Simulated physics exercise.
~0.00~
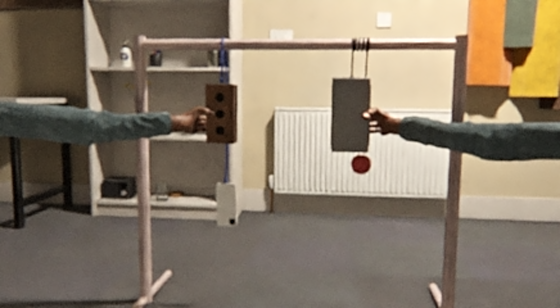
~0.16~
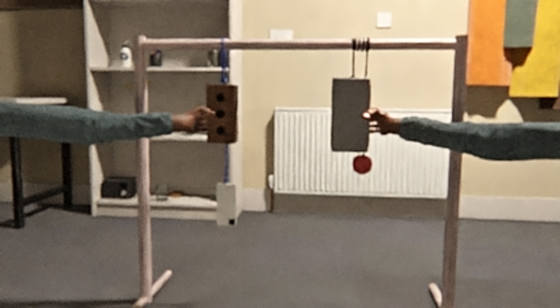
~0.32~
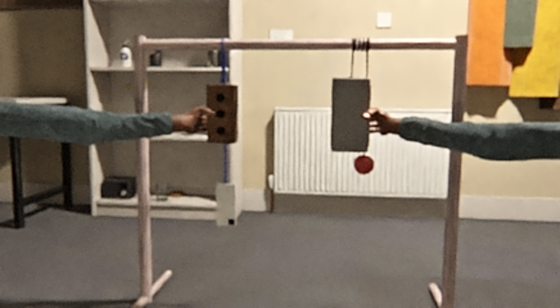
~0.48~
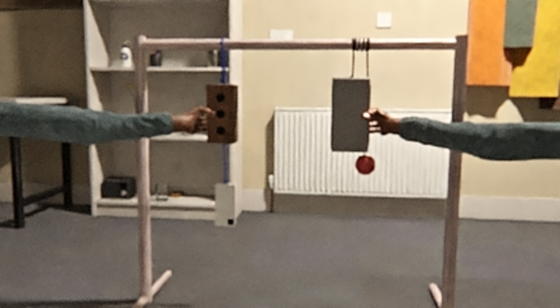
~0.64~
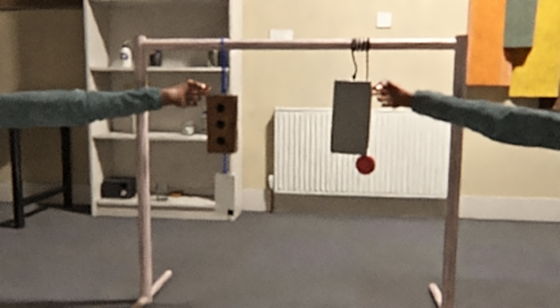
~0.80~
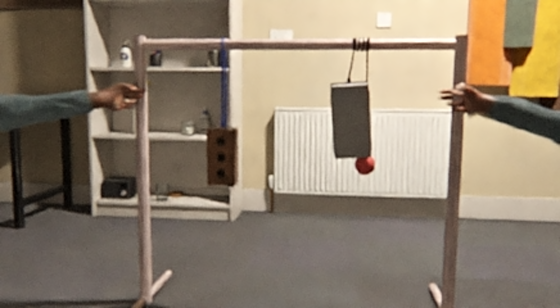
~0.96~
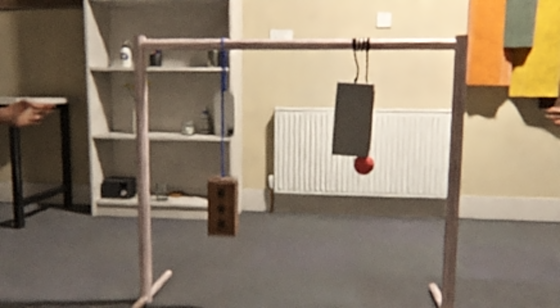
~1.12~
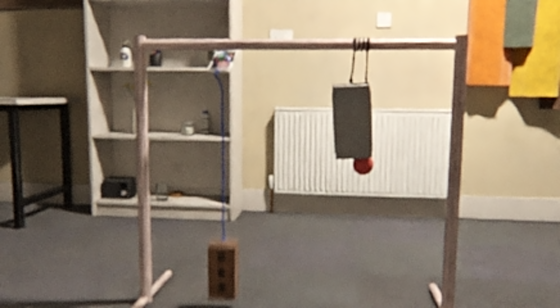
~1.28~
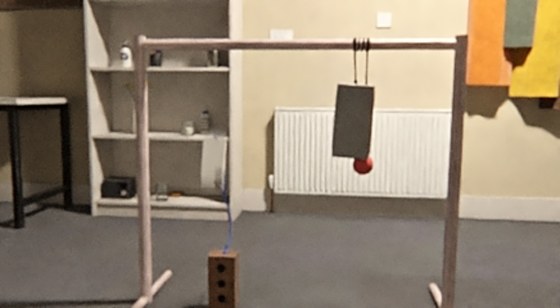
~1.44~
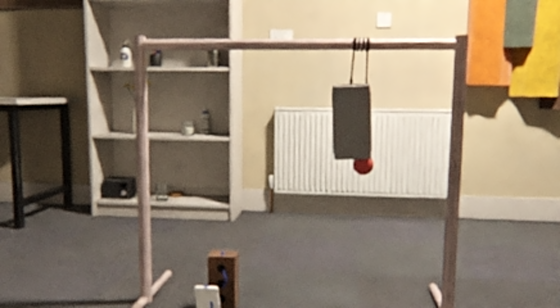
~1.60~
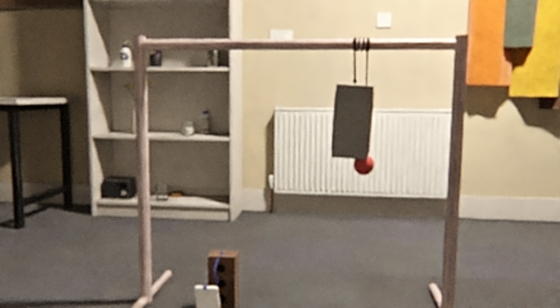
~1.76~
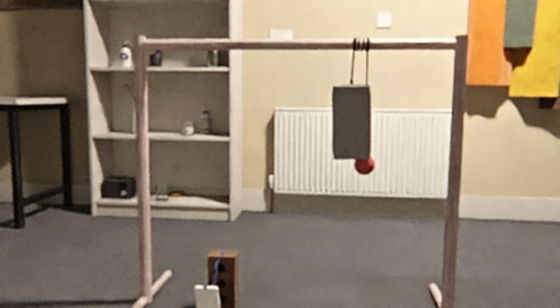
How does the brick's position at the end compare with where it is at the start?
At the start the brick is held up in the air below the left part of the rail, and at the end it stands on the floor beneath that spot.
